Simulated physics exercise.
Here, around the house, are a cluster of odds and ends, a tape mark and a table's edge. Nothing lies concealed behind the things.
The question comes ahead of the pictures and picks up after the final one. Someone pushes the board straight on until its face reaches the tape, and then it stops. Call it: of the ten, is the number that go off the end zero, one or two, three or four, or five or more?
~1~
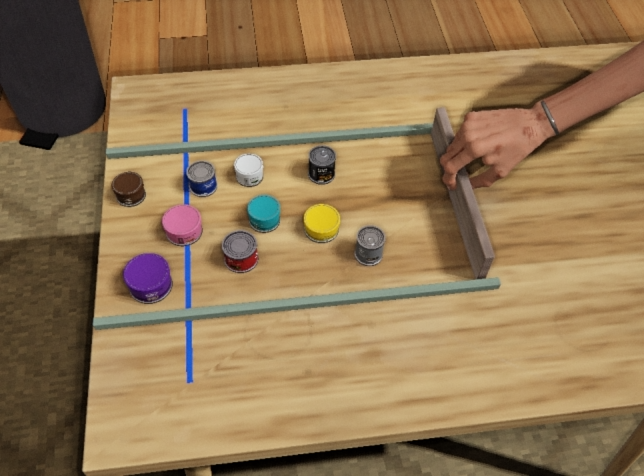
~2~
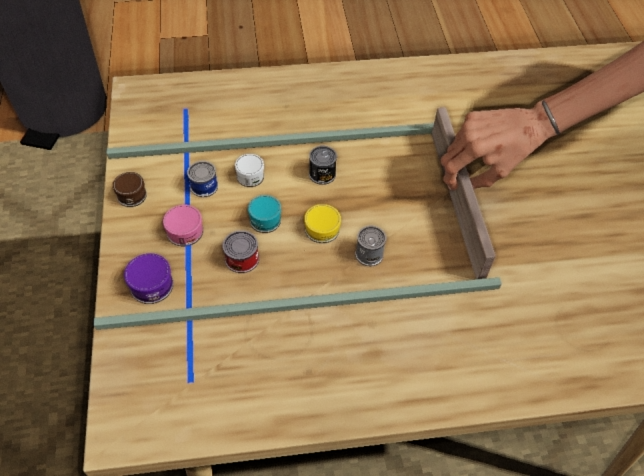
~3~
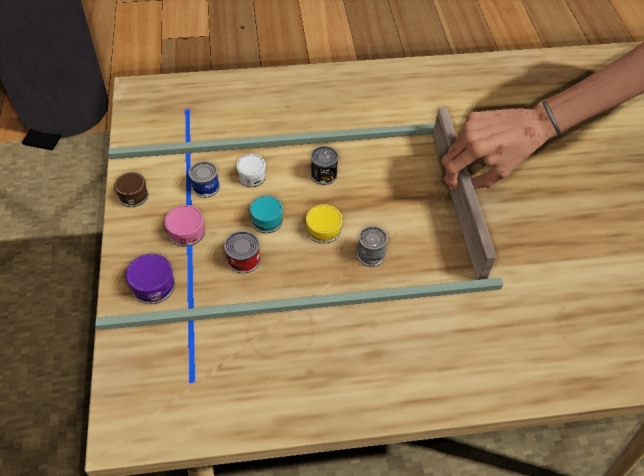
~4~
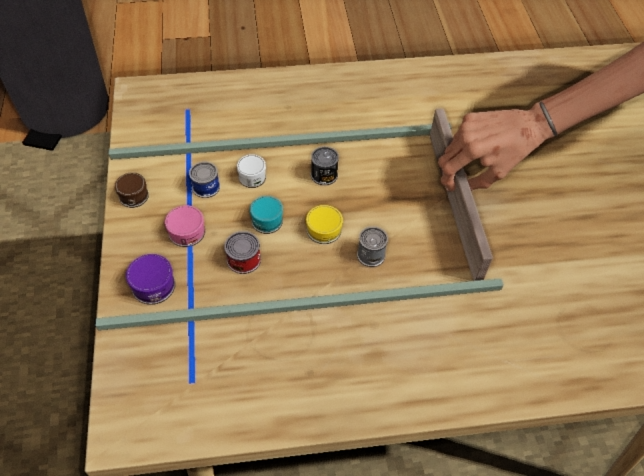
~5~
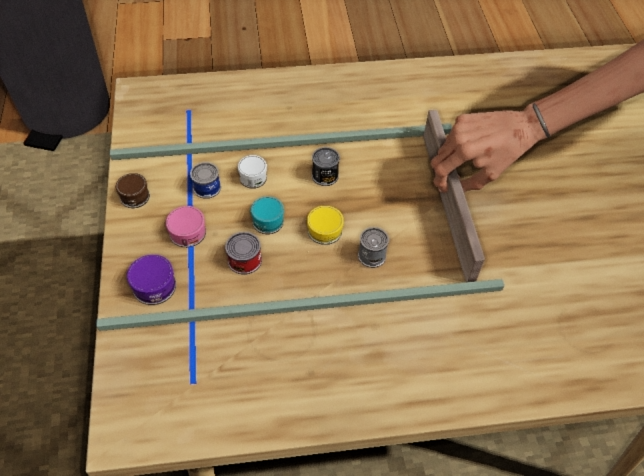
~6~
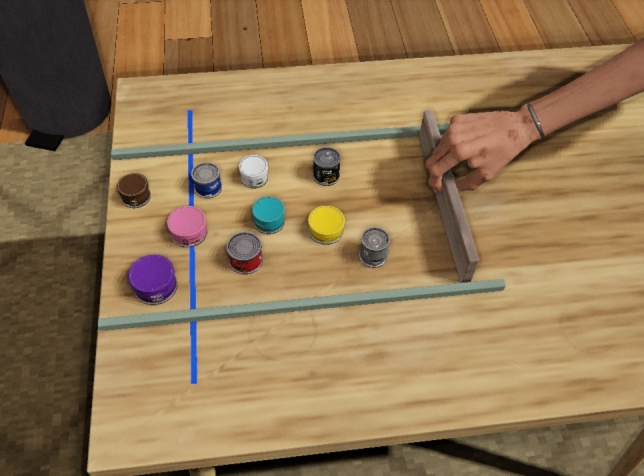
Zero go off.
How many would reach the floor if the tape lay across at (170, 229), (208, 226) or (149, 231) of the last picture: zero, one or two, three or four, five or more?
Lab note - tapes per position, in order: Either one or two; not one; one or two.
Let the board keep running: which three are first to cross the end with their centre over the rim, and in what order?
First the brown tin, next the pink tin, then the red tin.
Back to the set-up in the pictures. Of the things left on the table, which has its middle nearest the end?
That's the brown tin.
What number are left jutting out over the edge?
The figure is 0.
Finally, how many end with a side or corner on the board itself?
5 are in contact with it.
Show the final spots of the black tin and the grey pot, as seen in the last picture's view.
Final positions: Near (176, 178); near (177, 265).
Soon after, none off yet; brown tin at rest near (134, 191); purple tin at rest near (153, 280); pink tin at rest near (188, 227).
At rest, the number that fall off is zero.
